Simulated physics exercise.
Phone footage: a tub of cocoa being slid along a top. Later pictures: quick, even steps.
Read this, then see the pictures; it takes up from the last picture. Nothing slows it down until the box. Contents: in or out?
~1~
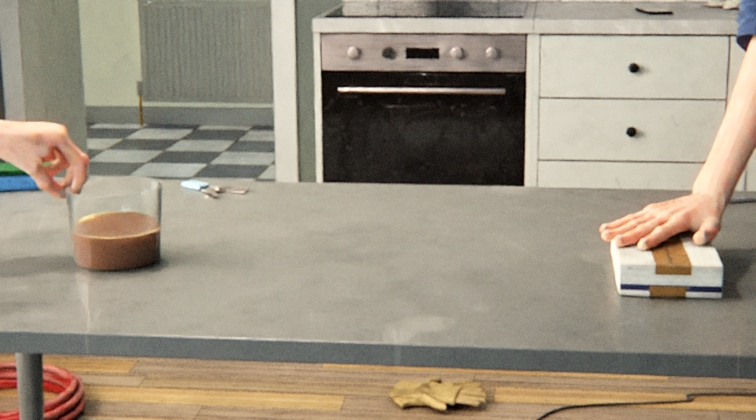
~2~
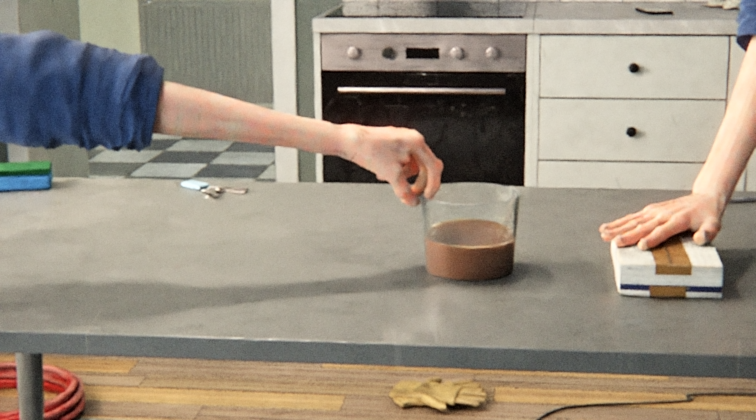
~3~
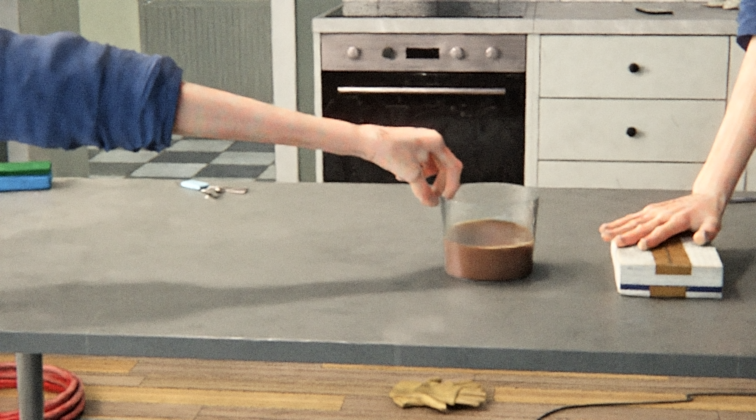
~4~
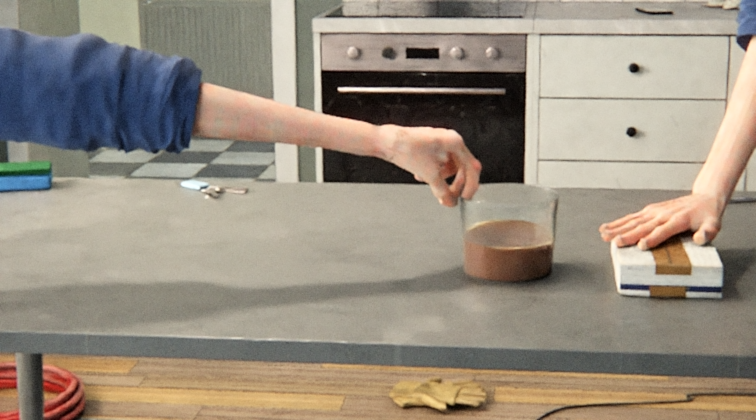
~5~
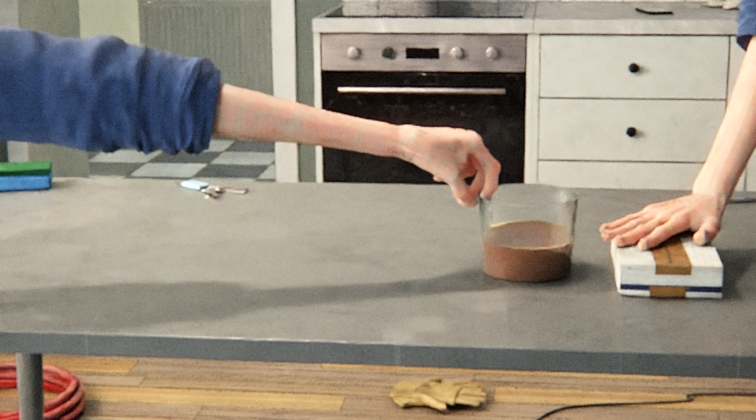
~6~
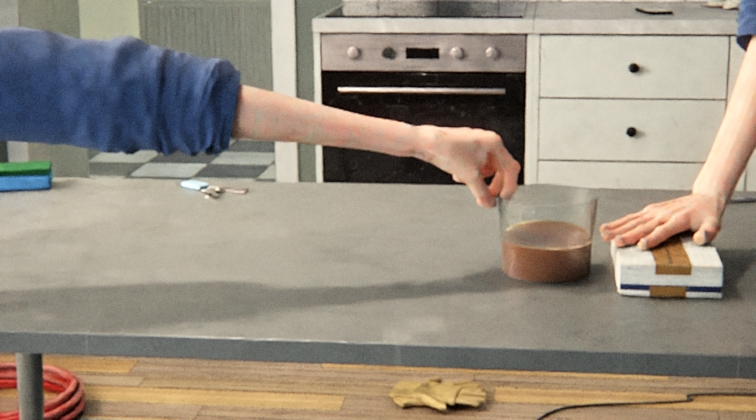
I bet the liquid will not escape when it halts.
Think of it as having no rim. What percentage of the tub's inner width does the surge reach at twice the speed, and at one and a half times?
About 45 %, then about 35 %.
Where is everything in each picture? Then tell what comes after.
At rest; tub (116, 222) about half full; box (664, 259), in the first picture.
Under way; tub about half full, surface at (470, 236), in the second picture.
A step of some 20 px; tub (489, 231) about half full, in the third picture.
A step of some 20 px; tub about half full, surface at (508, 237), in the fourth picture.
A step of some 20 px; tub (527, 232) about half full, in the fifth picture.
A step of some 20 px; tub about half full, surface at (547, 238); box (664, 259), in the sixth picture.
A moment on, the tub meets the box.
Further on, the cocoa surges up the wall; the wave climbs under half way to the rim.
When it is over, the tub stands at the box; all is still inside.
